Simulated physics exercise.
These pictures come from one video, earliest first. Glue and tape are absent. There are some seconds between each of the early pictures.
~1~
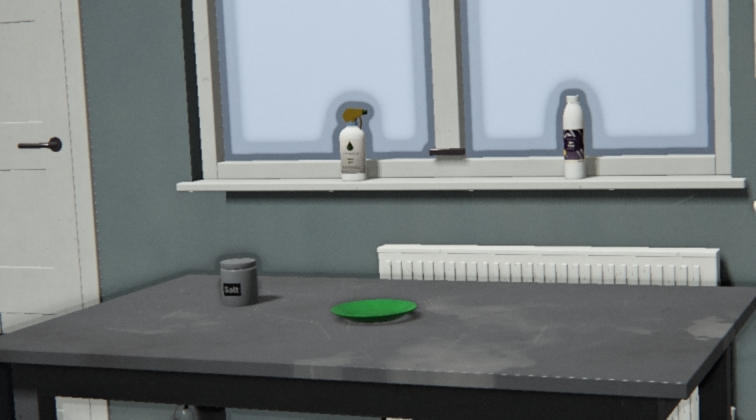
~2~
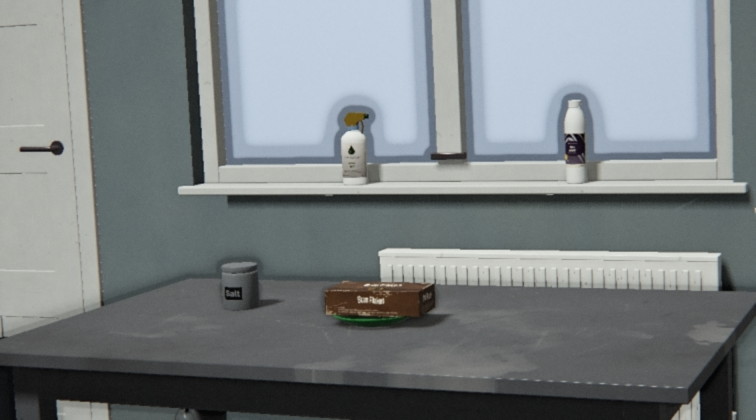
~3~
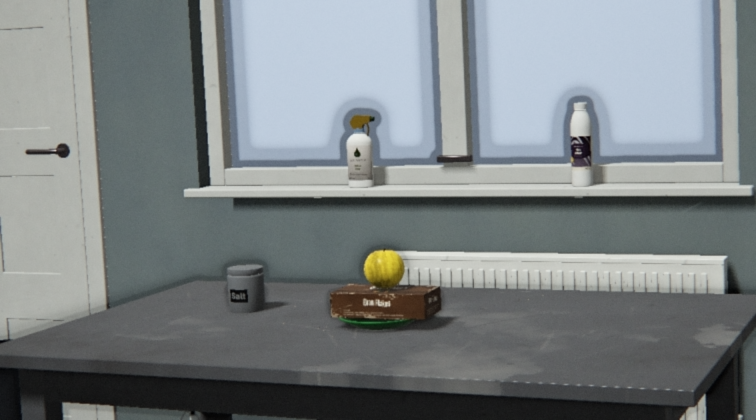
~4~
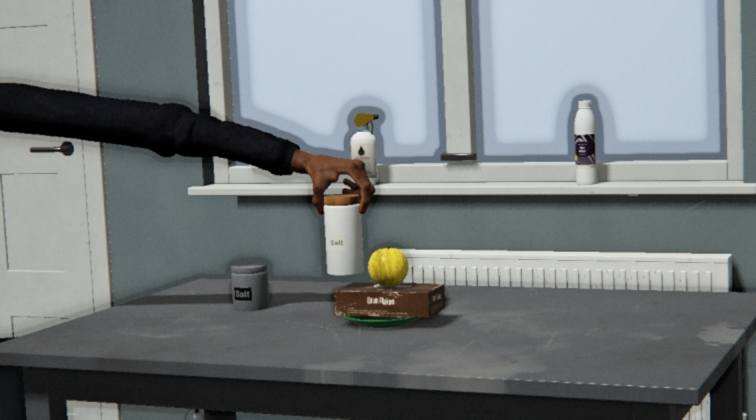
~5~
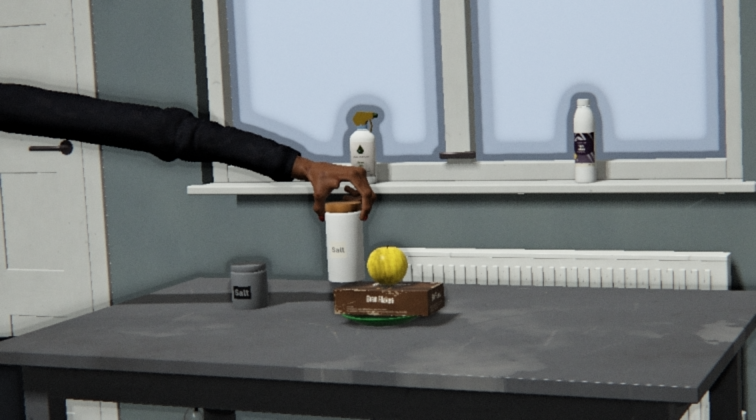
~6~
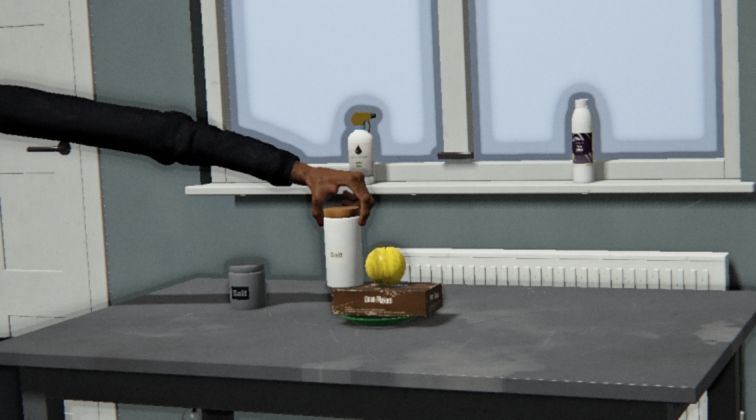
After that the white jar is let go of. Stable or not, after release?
Stable.
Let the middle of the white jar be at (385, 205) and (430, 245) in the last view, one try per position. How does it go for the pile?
Result of try one: The pile tips over; result of try two: The pile remains stable.
Then, 0.20 s past the last view, nothing moves.
Then, 0.30 s past the last view, white jar resting near (344, 246).
Finally, all 5 still in place. Final places as the last picture's camera would see them, white jar near (344, 246). The pile keeps its balance.
